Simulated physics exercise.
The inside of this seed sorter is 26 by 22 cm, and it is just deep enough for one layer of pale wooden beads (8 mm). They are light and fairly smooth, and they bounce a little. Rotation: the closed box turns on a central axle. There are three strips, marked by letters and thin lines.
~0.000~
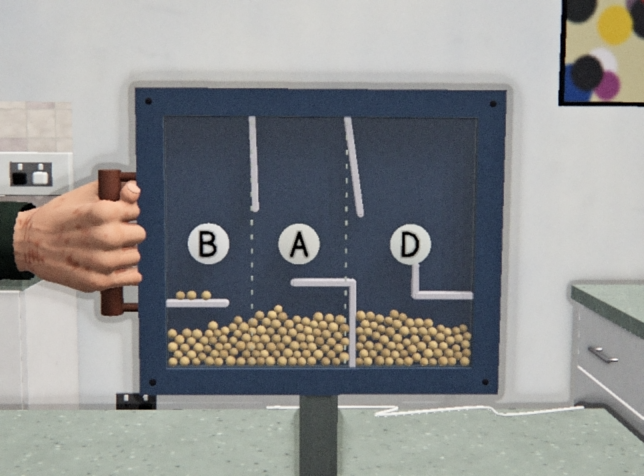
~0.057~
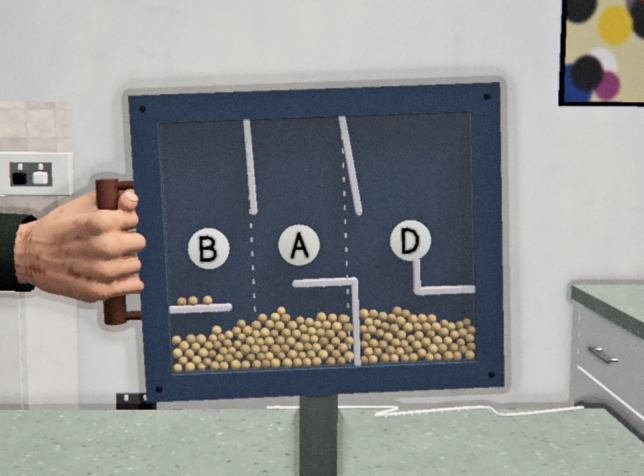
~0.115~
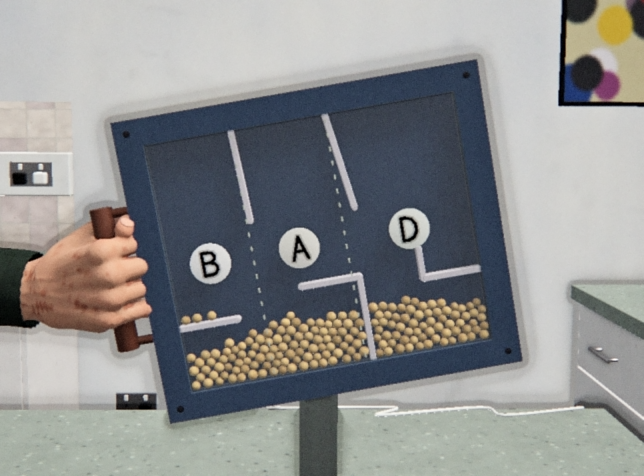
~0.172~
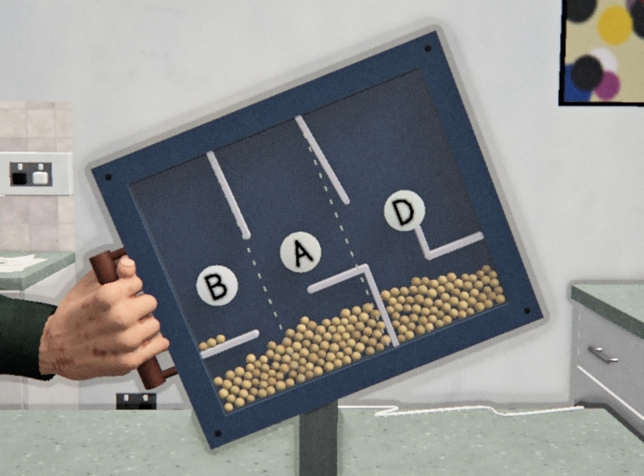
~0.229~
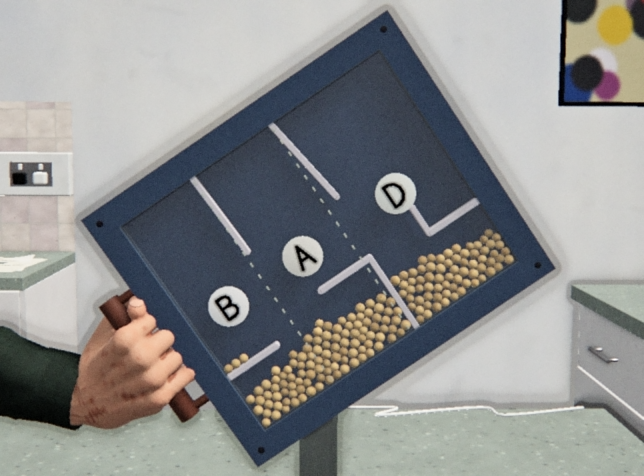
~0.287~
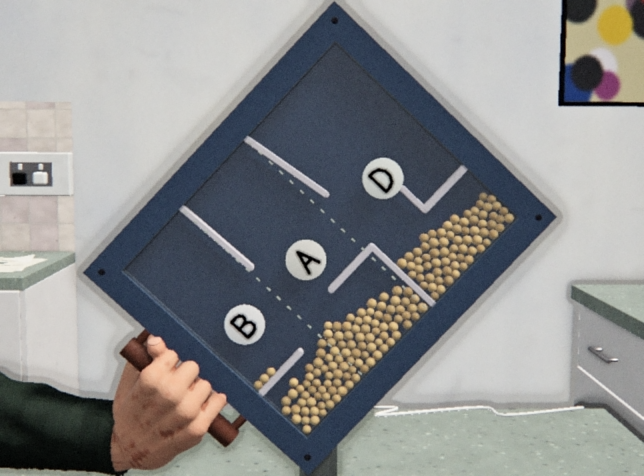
A hand on the left gripped the handle of a blue box holding pale wooden beads and turned it steadily anticlockwise, slightly at first, then much further, while the beads lay sloping along its bottom side.
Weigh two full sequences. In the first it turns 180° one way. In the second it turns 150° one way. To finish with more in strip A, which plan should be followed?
Pick: The initial plan.
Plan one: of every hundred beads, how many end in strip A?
Roughly 30 percent.
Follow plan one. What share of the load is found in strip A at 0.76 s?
About 15 percent of the load.
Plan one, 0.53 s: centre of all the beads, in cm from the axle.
Roughly 8 centimetres to the right and 1 centimetres below.
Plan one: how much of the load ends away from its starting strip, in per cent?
Moved share: About 50 per cent.
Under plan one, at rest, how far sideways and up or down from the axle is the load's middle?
Right: About 2 cm; below: About 7 cm.
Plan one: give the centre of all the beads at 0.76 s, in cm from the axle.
About 4 cm right and 1 cm below.
Plan one. After 0.53 s, it stands 100° anticlockwise; the beads' middle is 8 cm right of and 1 cm below the centre; A 15 %, B 45 %, D 40 %.
After 0.76 s, it stands 150° anticlockwise; the beads' middle is 4 cm right of and 1 cm below the centre; A 15 %, B 55 %, D 30 %.
After 0.97 s, it stands 180° anticlockwise; the beads' middle is 3 cm right of and 5 cm below the centre; A 20 %, B 50 %, D 30 %.
At rest by 2.1 s, it stands 180° anticlockwise; A 30 %, B 40 %, D 30 %.
Plan two would end with A 15 %, B 60 %, D 25 %.
